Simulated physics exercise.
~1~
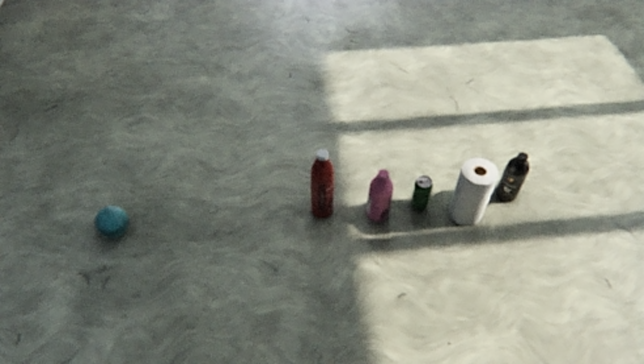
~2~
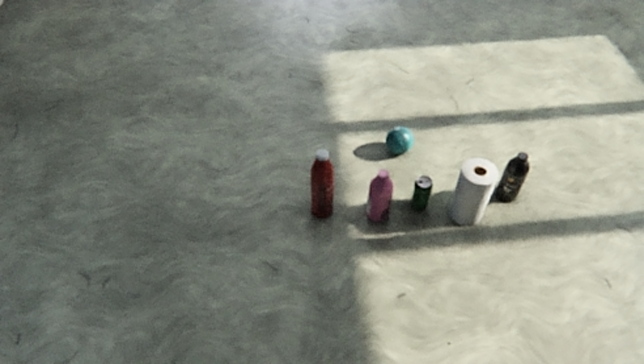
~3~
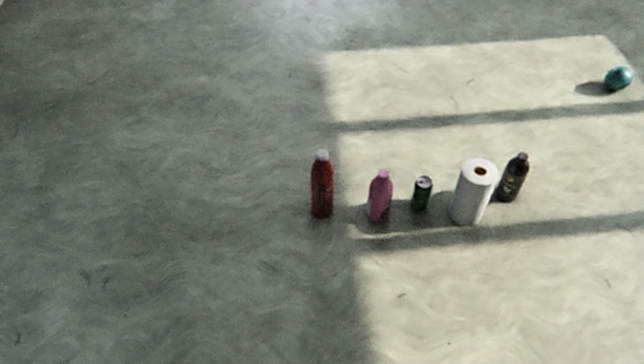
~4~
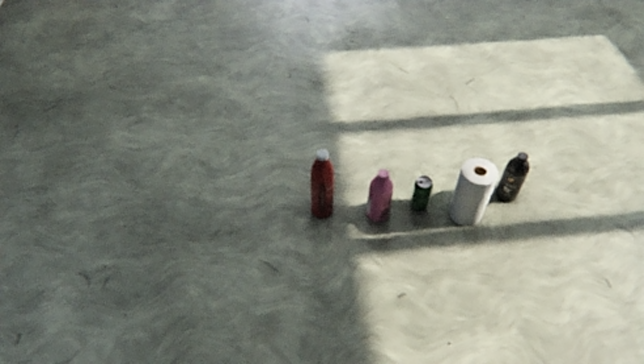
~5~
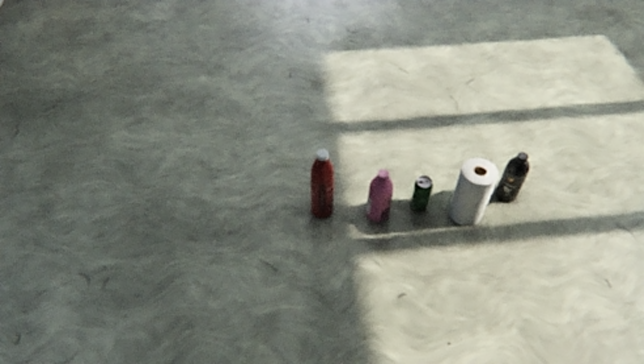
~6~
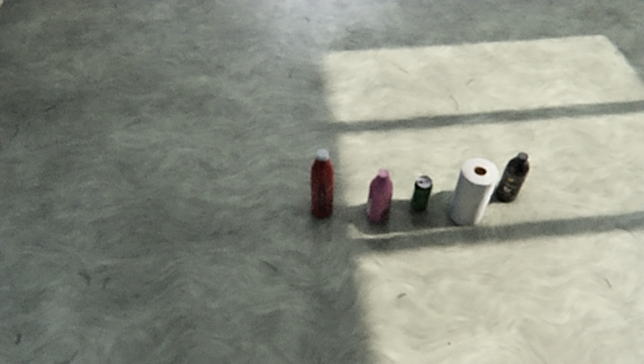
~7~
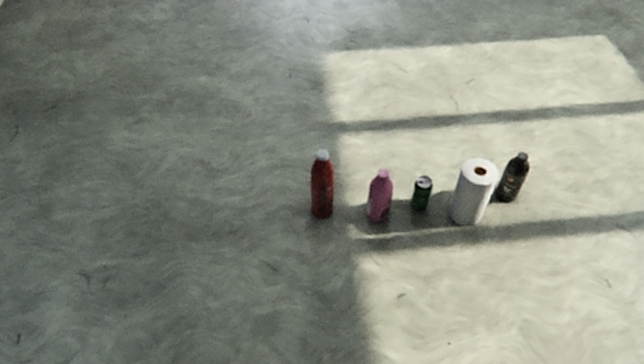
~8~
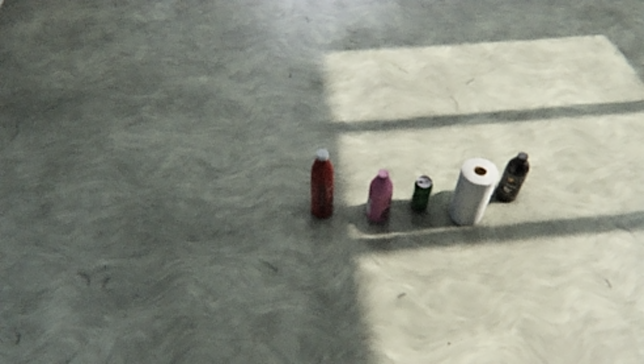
A turquoise ball starts at the left of a grey floor, away from a loose row of five objects standing partly in a patch of sunlight. The row holds a red bottle, a pink bottle, a small green can, a white roll and a black bottle. The ball travels to the right and away from the viewer, passing behind the pink bottle and the can without touching anything. It carries on across the sunlit floor to the upper right, then leaves the view. The red bottle and the other four objects remain upright in their places, and nothing else moves.
